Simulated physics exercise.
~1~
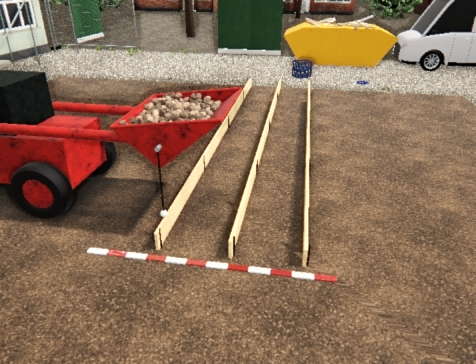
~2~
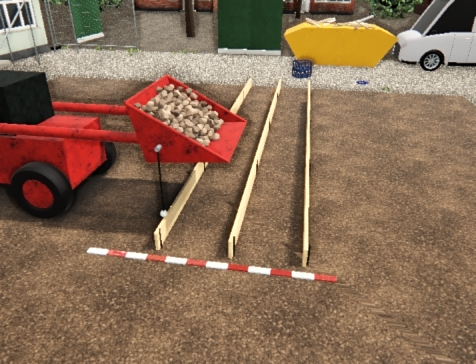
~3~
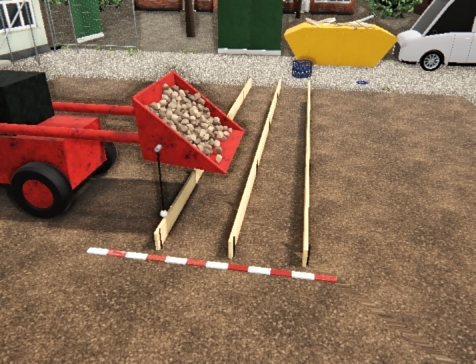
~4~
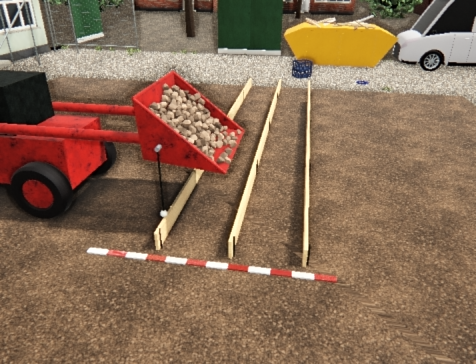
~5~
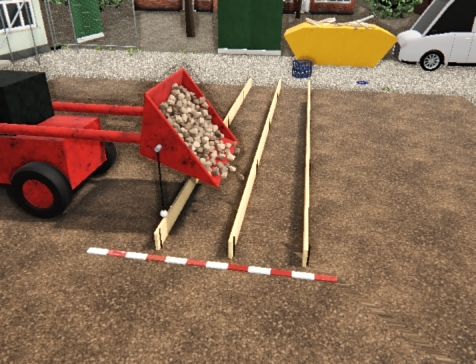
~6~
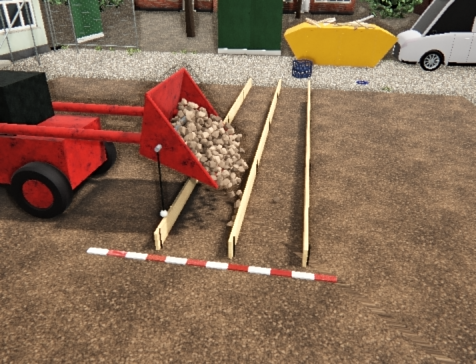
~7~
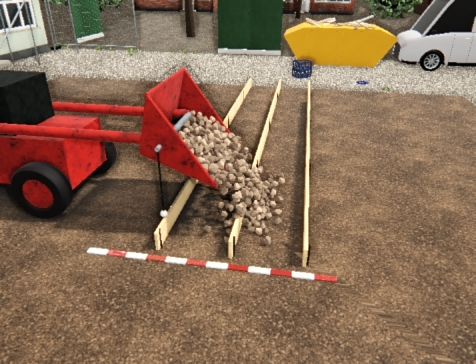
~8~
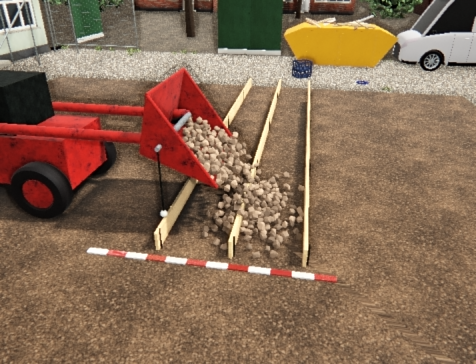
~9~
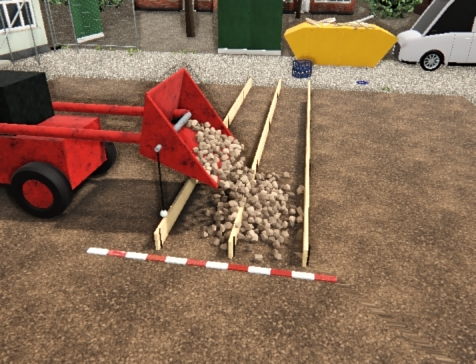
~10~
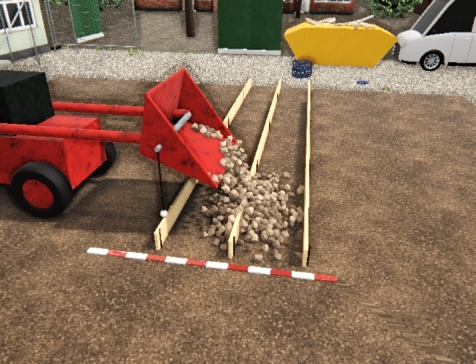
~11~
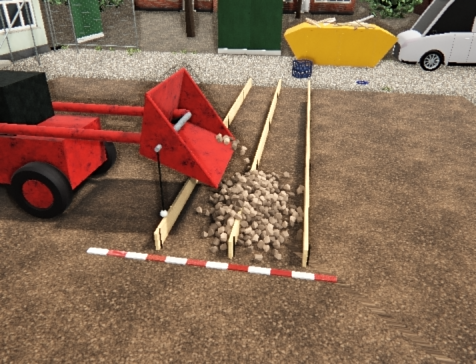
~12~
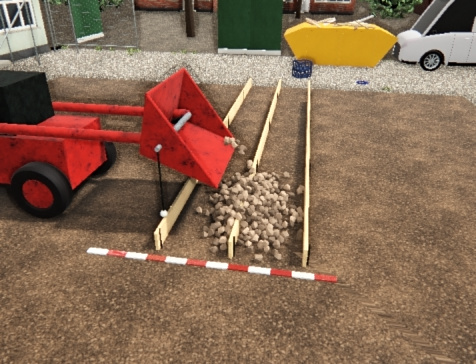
A red loader bucket tips forward and spills its stones around the middle wooden plank.
